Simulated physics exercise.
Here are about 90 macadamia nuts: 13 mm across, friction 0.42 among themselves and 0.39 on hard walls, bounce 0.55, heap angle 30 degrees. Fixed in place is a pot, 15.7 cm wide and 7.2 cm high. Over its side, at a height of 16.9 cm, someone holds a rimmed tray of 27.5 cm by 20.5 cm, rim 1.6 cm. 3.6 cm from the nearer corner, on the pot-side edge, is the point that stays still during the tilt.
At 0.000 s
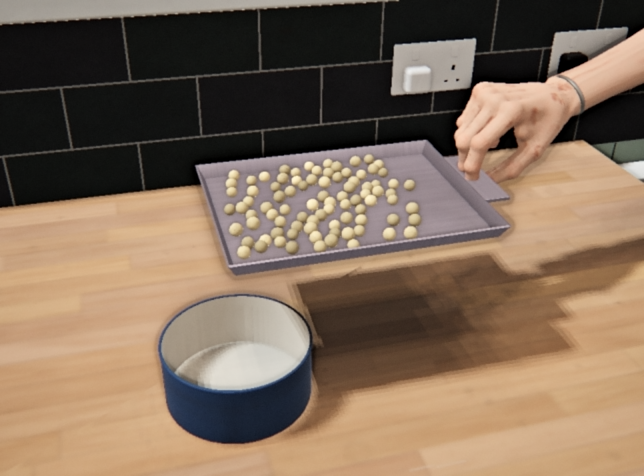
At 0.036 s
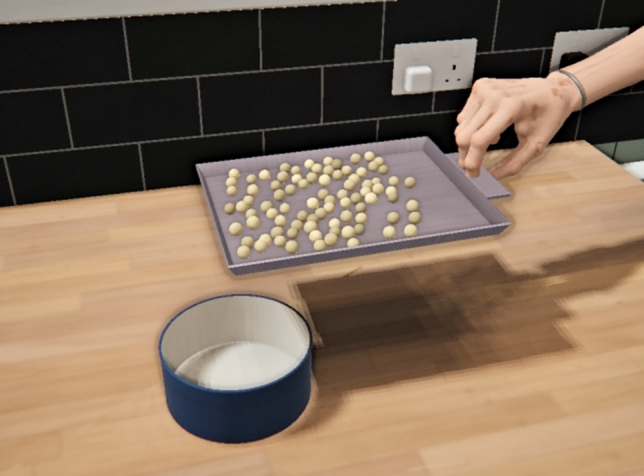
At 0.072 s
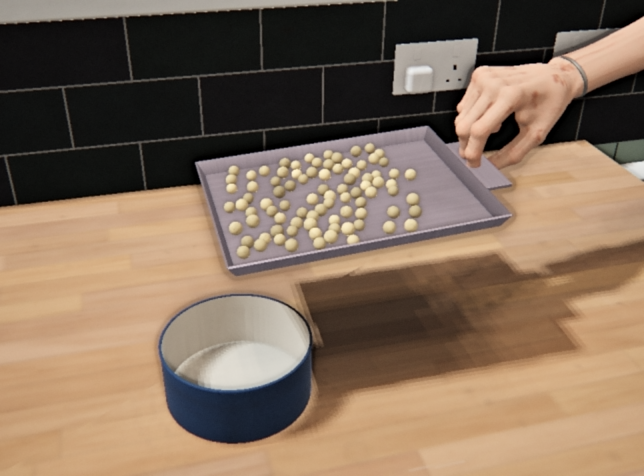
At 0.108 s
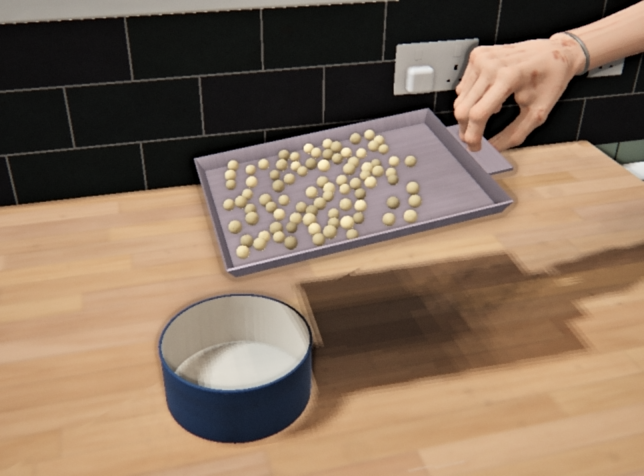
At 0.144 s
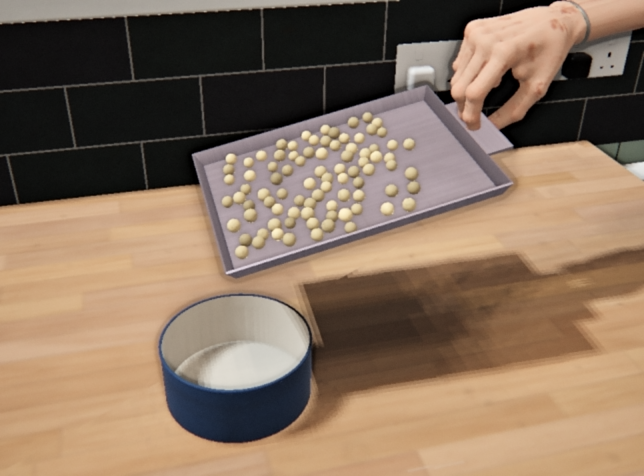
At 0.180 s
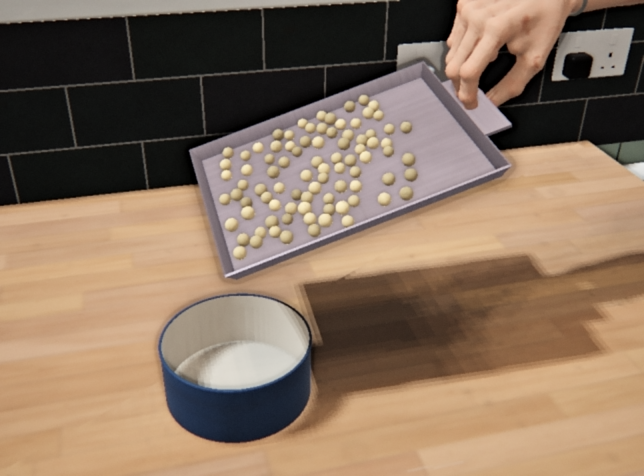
Hand raising the right end of a purple-grey tray of small round pale pieces, slanting it leftward above a blue pot.
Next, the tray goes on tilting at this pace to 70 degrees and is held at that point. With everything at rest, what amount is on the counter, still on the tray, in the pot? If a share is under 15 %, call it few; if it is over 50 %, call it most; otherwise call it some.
I would say counter: Most, tray: Few, pot: Some.
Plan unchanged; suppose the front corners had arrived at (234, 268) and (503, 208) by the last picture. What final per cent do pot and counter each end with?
Pot: 80, counter: 20.
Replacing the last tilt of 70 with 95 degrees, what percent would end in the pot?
In that case it comes to about 40 in a hundred.
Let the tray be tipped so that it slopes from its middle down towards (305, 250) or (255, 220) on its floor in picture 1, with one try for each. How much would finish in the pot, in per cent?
Roughly 50 per cent on the first try and 30 per cent on the second.
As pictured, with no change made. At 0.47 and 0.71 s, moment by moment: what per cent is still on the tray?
Close to 95 at the first time and 5 at the second.
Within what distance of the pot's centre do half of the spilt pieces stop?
Distance: Some 22 cm.
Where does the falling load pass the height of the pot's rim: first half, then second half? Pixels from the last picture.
Roughly (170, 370) to begin with, later roughly (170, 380).
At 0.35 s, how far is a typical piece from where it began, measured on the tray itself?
Displacement on the tray: Roughly 3 cm.
After 0.35 s, tilt 46 degrees; the tray holds 100 %, the pot 0 %.
After 0.47 s, tilt 64 degrees; the tray holds 95 %, the pot 0 %.
After 0.71 s, tilt 70 degrees; the tray holds 5 %, the pot 25 %.
At rest (1.8 s), counter 60 %, tray 0 %, pot 40 %.
